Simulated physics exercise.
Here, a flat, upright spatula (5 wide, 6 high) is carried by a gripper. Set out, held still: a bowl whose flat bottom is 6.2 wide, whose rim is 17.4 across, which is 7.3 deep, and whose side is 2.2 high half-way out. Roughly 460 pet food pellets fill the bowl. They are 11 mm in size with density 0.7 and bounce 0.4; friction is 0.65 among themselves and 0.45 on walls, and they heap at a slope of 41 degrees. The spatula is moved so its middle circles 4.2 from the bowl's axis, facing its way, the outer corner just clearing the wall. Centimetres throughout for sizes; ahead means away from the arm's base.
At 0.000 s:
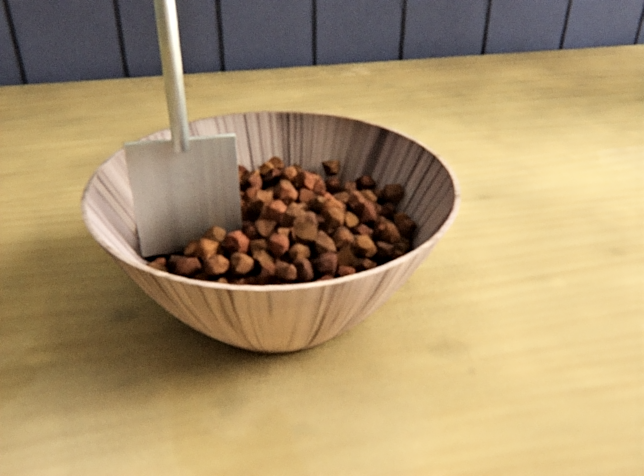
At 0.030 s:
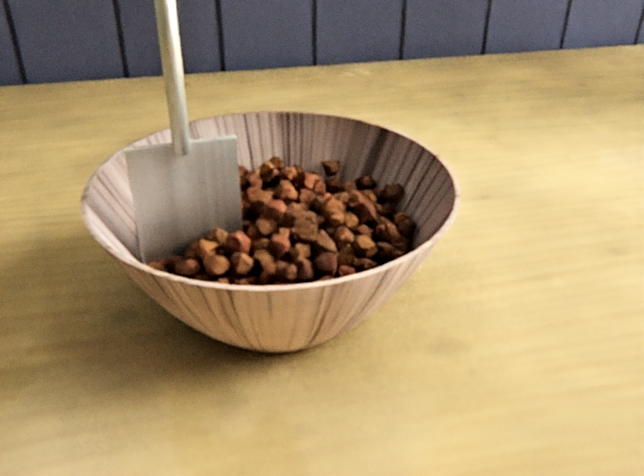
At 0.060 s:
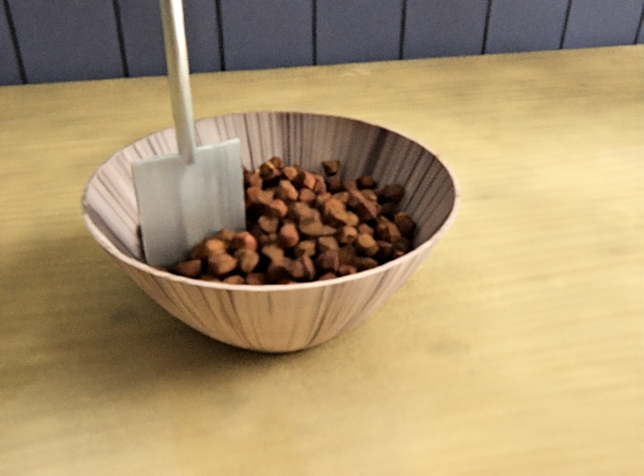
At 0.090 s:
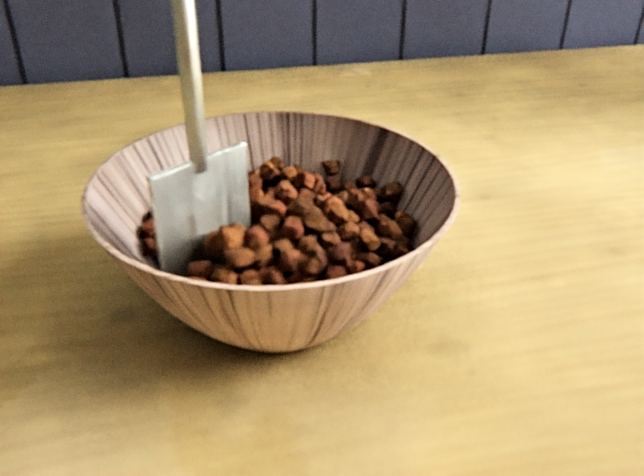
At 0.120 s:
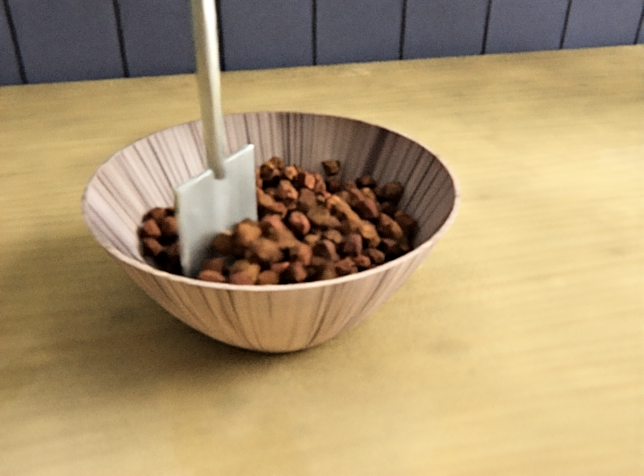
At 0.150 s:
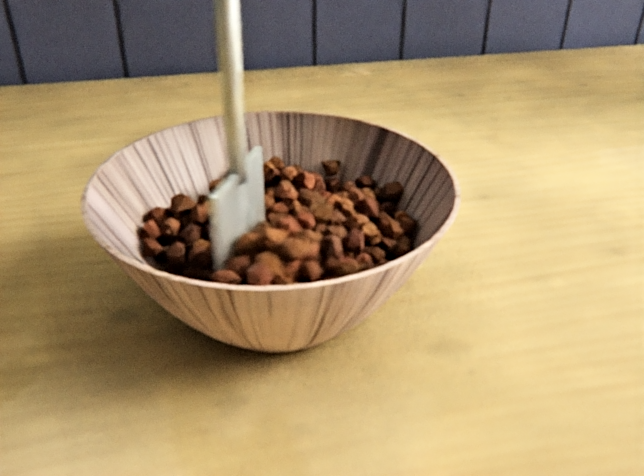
The clip shows a striped bowl of reddish-brown pellets on a pale wooden surface as an upright spatula moves rightward from the bowl's left side, turning as it pushes through the pellets, while the bowl stays still.
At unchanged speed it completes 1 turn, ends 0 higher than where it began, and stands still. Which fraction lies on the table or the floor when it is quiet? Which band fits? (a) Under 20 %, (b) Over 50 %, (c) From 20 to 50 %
Under 20 %.
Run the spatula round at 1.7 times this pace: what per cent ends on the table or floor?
25 %.
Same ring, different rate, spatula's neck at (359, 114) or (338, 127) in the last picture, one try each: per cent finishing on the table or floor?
Some 35 and 35 per cent respectively.
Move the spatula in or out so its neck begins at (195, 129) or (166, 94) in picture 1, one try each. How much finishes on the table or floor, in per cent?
Around 20 per cent on the first try, around 15 per cent on the second.
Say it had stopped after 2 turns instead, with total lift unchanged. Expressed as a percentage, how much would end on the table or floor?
About 30 per cent.
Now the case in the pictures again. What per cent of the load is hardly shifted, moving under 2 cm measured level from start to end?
About 45 %.
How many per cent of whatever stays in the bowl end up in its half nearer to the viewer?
Roughly 65 percent of it.
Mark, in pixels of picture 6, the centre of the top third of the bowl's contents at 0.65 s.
(185, 179).
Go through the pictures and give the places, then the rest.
The first frame shows spatula neck at (177, 108), 0° round; upper third of the load around (287, 226), from x 150 to 405, top at y 165; 463 in the bowl.
The second frame shows spatula neck at (178, 111), 5° round; upper third of the load around (288, 226), from x 150 to 405, top at y 165.
The third frame shows spatula neck at (183, 119), 19° round; upper third of the load around (289, 228), from x 150 to 405, top at y 165.
The fourth frame shows spatula neck at (195, 126), 33° round; upper third of the load around (289, 229), from x 150 to 410, top at y 165.
The fifth frame shows spatula neck at (213, 132), 47° round; upper third of the load around (294, 228), from x 150 to 410, top at y 165.
The sixth frame shows spatula neck at (235, 136), 61° round; upper third of the load around (299, 228), from x 150 to 410, top at y 165; 463 in the bowl.
After 0.40 s, 177° round, highest piece 10 above the table; 456 in the bowl, 3 on the table or floor, 4 in flight or on the tool.
After 0.65 s, 293° round, highest piece 10 above the table; 417 in the bowl, 29 on the table or floor, 17 in flight or on the tool.
After 0.97 s, 0° round, highest piece 9 above the table; 396 in the bowl, 66 on the table or floor, 1 in flight or on the tool.
After 1.67 s, 0° round, highest piece 8 above the table; 396 in the bowl, 67 on the table or floor.
At rest, 396 in the bowl, 67 on the table or floor. That is 14 % on the table or floor.
